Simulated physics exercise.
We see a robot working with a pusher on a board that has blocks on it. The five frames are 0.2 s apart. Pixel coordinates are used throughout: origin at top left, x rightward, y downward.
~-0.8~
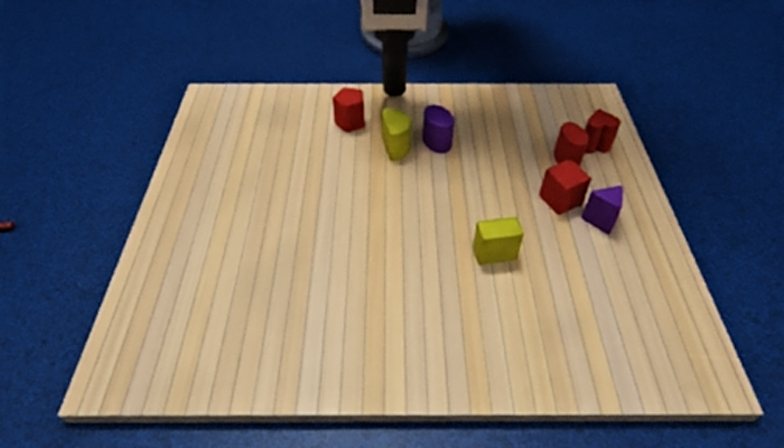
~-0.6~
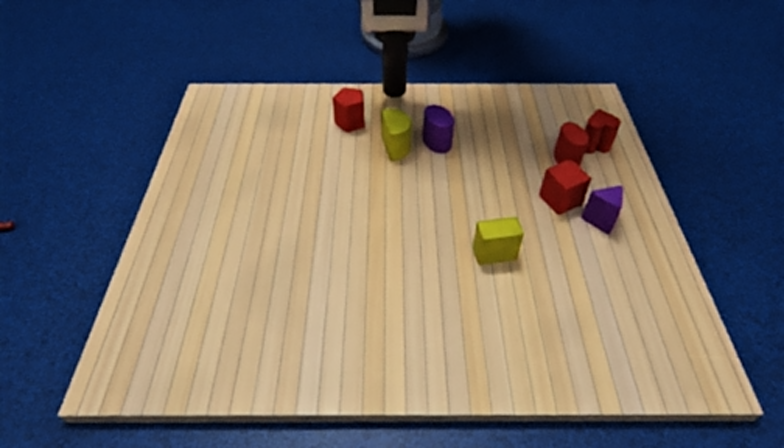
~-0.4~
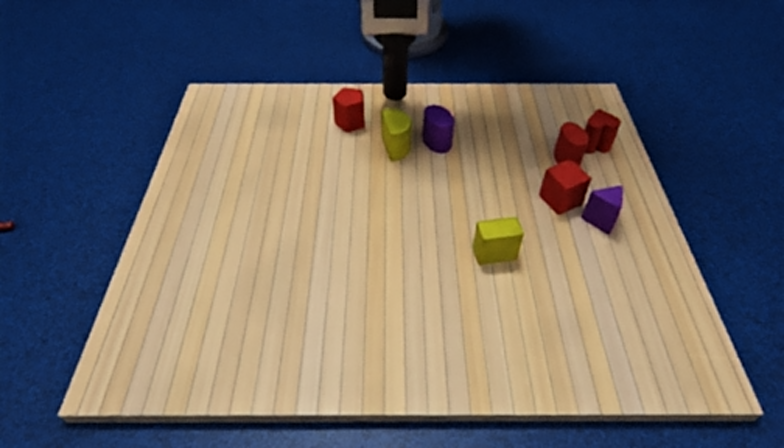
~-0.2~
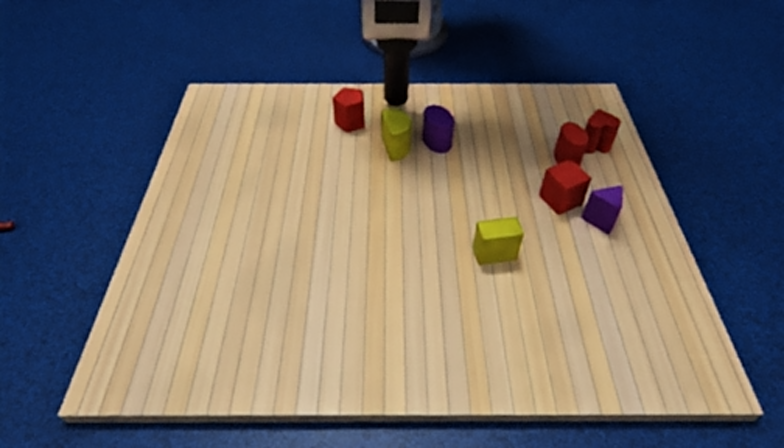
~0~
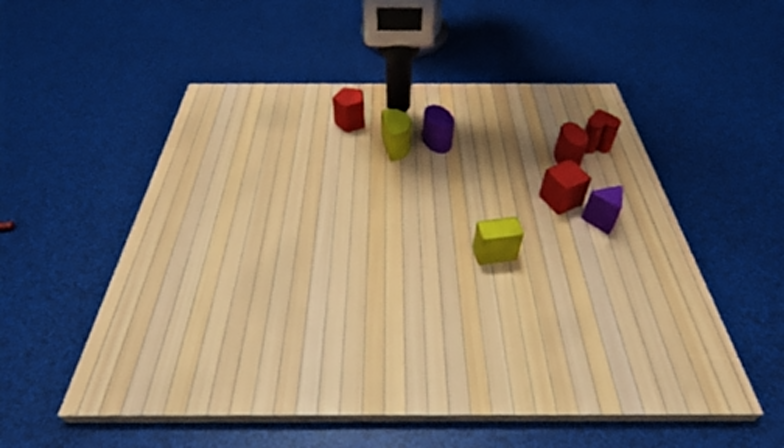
A light wooden board on a blue surface is seen from above its near edge by a still camera. A red block, a yellow rounded block and a purple oval block sit near the far edge, with red blocks and a purple triangular one at right and a yellow block nearer the middle. The robot's dark pusher barely moves at first, then edges slightly nearer behind the yellow rounded block, while the blocks stay still.
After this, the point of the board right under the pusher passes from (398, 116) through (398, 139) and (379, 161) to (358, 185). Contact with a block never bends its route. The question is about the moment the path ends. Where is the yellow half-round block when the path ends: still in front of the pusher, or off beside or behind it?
I predict the pusher has moved past it.
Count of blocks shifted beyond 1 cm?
Going by the path, one block will move.
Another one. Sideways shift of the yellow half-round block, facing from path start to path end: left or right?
Over to the left.
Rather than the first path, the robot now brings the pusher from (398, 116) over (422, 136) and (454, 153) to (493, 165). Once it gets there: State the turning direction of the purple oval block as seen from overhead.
Clockwise, looking down.
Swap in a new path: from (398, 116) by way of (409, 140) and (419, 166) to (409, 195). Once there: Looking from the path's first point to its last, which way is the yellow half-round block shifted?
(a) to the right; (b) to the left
Correct choice: A.
What follows on the original path. One third of the way, pusher at (397, 130); yellow half-round block at (395, 132).
Two thirds of the way, pusher at (378, 152); yellow half-round block at (390, 153), turned 60° anticlockwise.
At the end, pusher at (357, 176); yellow half-round block at (388, 163), turned 110° anticlockwise; purple oval block in place.
